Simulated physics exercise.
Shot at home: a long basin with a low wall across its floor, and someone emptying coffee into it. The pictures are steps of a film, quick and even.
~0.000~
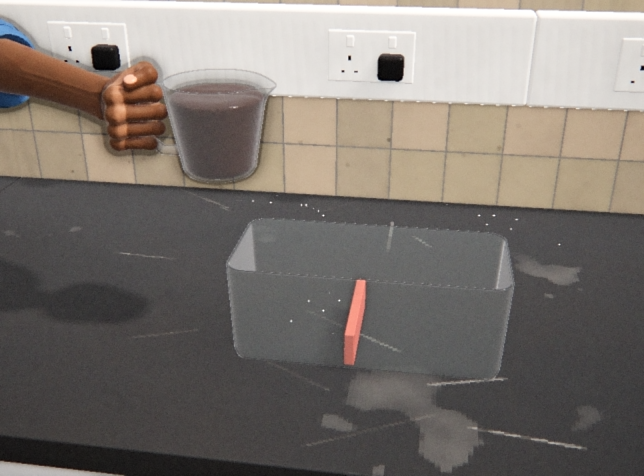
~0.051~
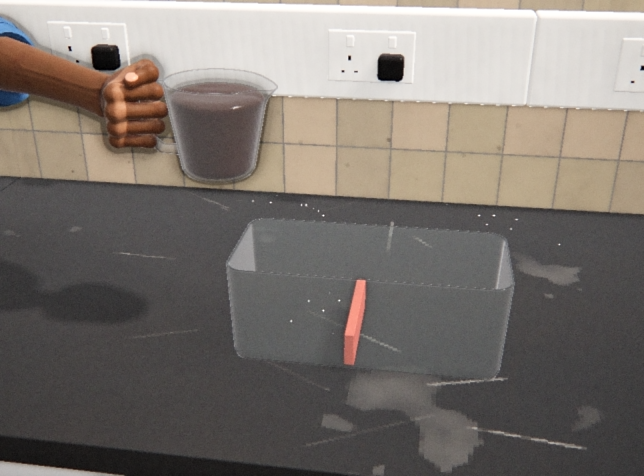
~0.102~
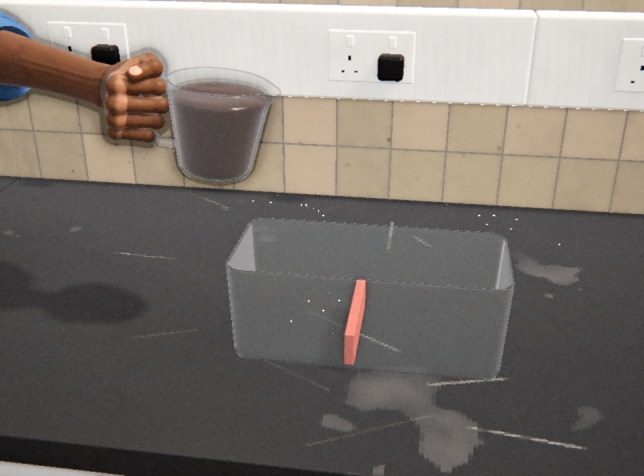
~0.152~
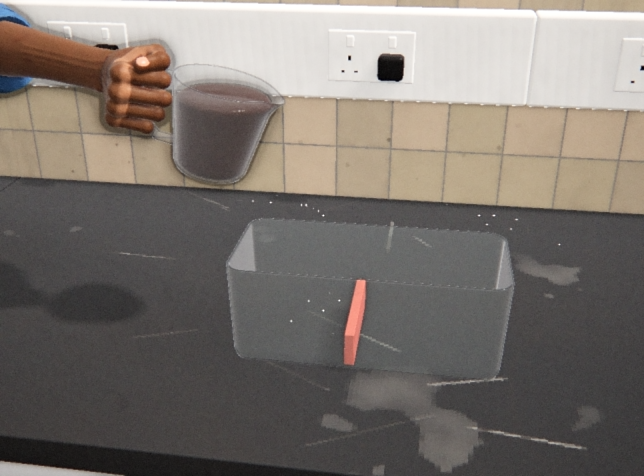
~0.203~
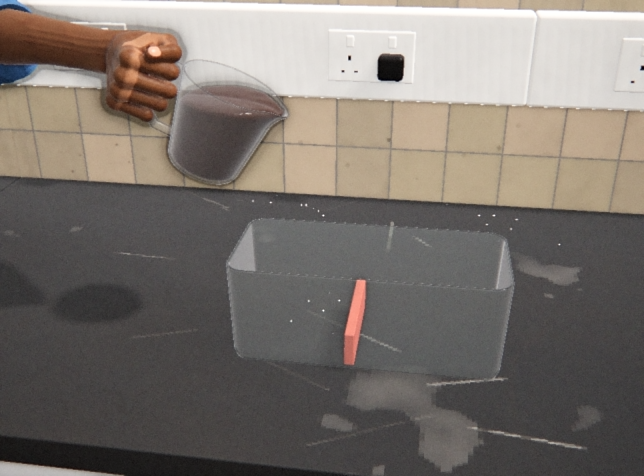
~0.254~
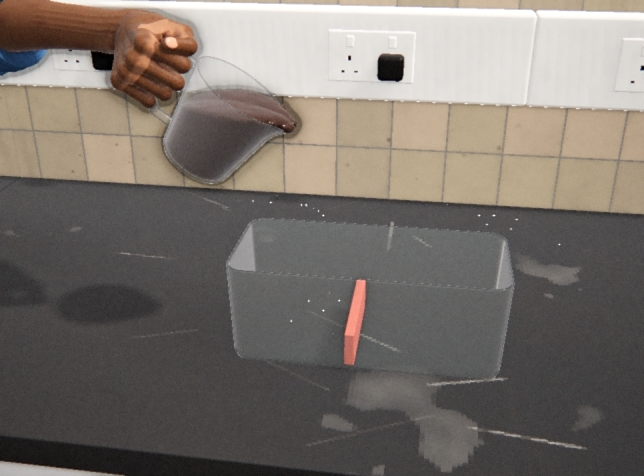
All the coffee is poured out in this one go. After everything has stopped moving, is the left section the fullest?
The left compartment is the one that ends up fullest, I'd say.
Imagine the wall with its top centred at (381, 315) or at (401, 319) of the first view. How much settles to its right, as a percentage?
It would come to roughly 15 per cent the first time and roughly 20 per cent the second.
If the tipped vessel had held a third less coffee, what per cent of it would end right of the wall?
5 %.
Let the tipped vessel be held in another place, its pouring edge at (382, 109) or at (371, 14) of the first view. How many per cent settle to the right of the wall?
It works out to around 95 % and then around 85 %.
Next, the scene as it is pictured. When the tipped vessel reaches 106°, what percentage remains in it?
I'd put it at some 35 in a hundred.
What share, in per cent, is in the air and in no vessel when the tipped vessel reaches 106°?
Near 30 parts in a hundred.
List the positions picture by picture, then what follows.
Tilt 0°; pouring edge (276, 85); surface from (172, 92) to (265, 96); the long basin's rim runs from (240, 243) to (509, 262); the wall's top is at (356, 307), in the first frame.
Tilt 2°; pouring edge (277, 87); surface from (173, 92) to (265, 97), in the second frame.
Tilt 6°; pouring edge (281, 93); surface from (176, 90) to (268, 99), in the third frame.
Tilt 14°; pouring edge (285, 102); surface from (180, 90) to (274, 102), in the fourth frame.
Tilt 24°; pouring edge (289, 115); surface from (184, 95) to (284, 108), in the fifth frame.
Tilt 36°; pouring edge (291, 131); surface from (180, 109) to (285, 118); 2 per cent is over the edge, in the sixth frame.
Then, 0.53 s in, the tilt is 106° and 33 per cent is still to pour, 32 is left of the wall and 5 right of it.
Then, 0.74 s in, the tilt is 119° and 1 per cent is still to pour, 84 is left of the wall and 7 right of it.
Then, 0.95 s in, the tilt is 119° and 0 per cent is still to pour, 84 is left of the wall and 11 right of it.
Then, 1.18 s in, the tilt is 119° and 0 per cent is still to pour, 84 is left of the wall and 12 right of it.
Finally, 84 per cent lies left of the wall, 12 right of it and 5 outside.
